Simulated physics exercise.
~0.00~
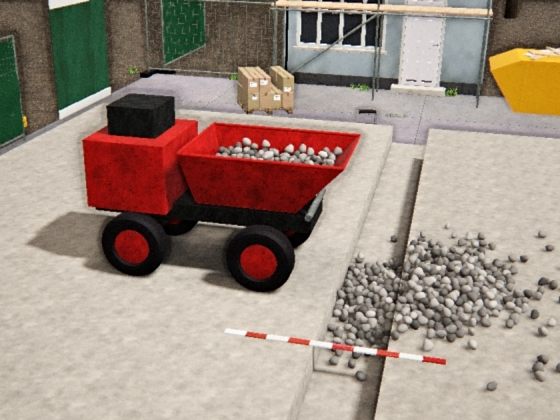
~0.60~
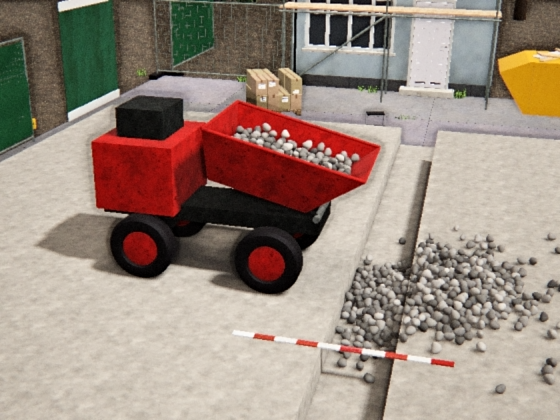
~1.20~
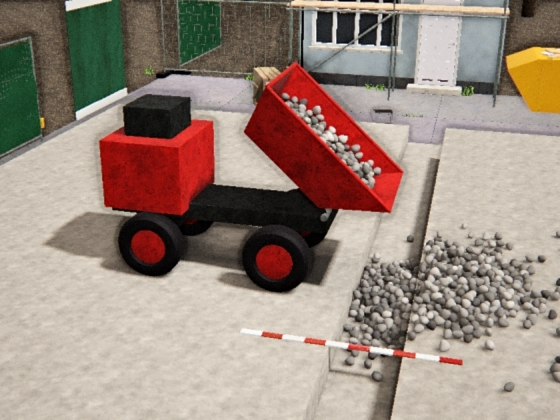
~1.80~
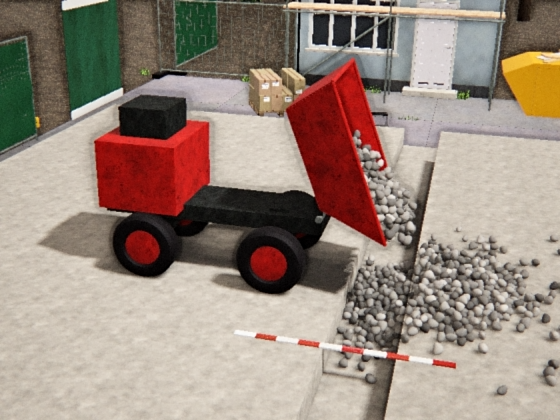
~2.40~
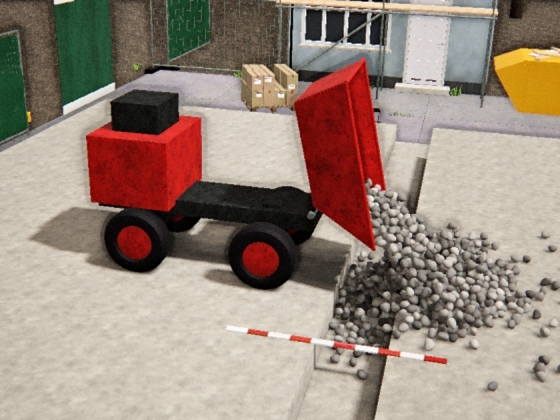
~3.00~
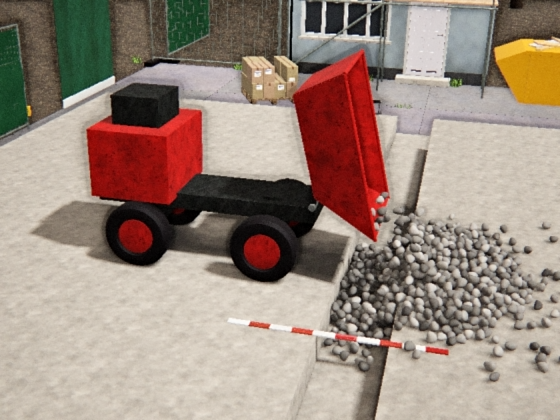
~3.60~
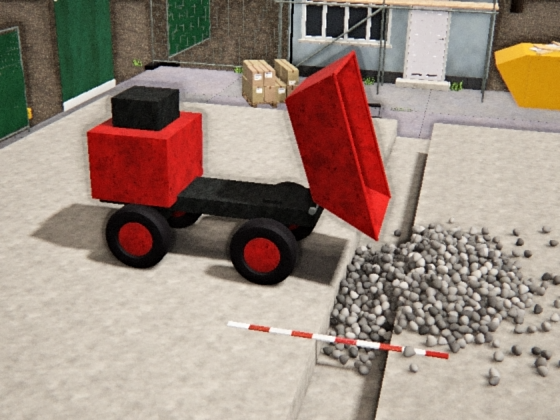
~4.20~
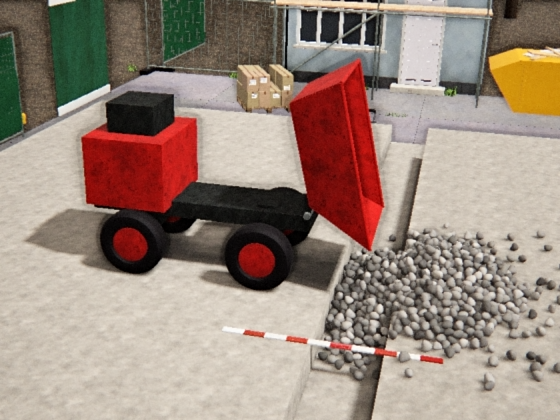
At first, a red dumper with black wheels stands on a pale paved yard, its skip full of grey stones, while an earlier pile lies across a narrow trench to its right, behind a red and white striped staff. The skip tips forward to the right, and the stones stay in it as it steepens. Then they slide over the lip and pour onto the trench and the old pile. Once nearly upright, the skip rocks back slightly and forward again. It ends empty and steeply tilted, with a larger heap lying in and beyond the trench.
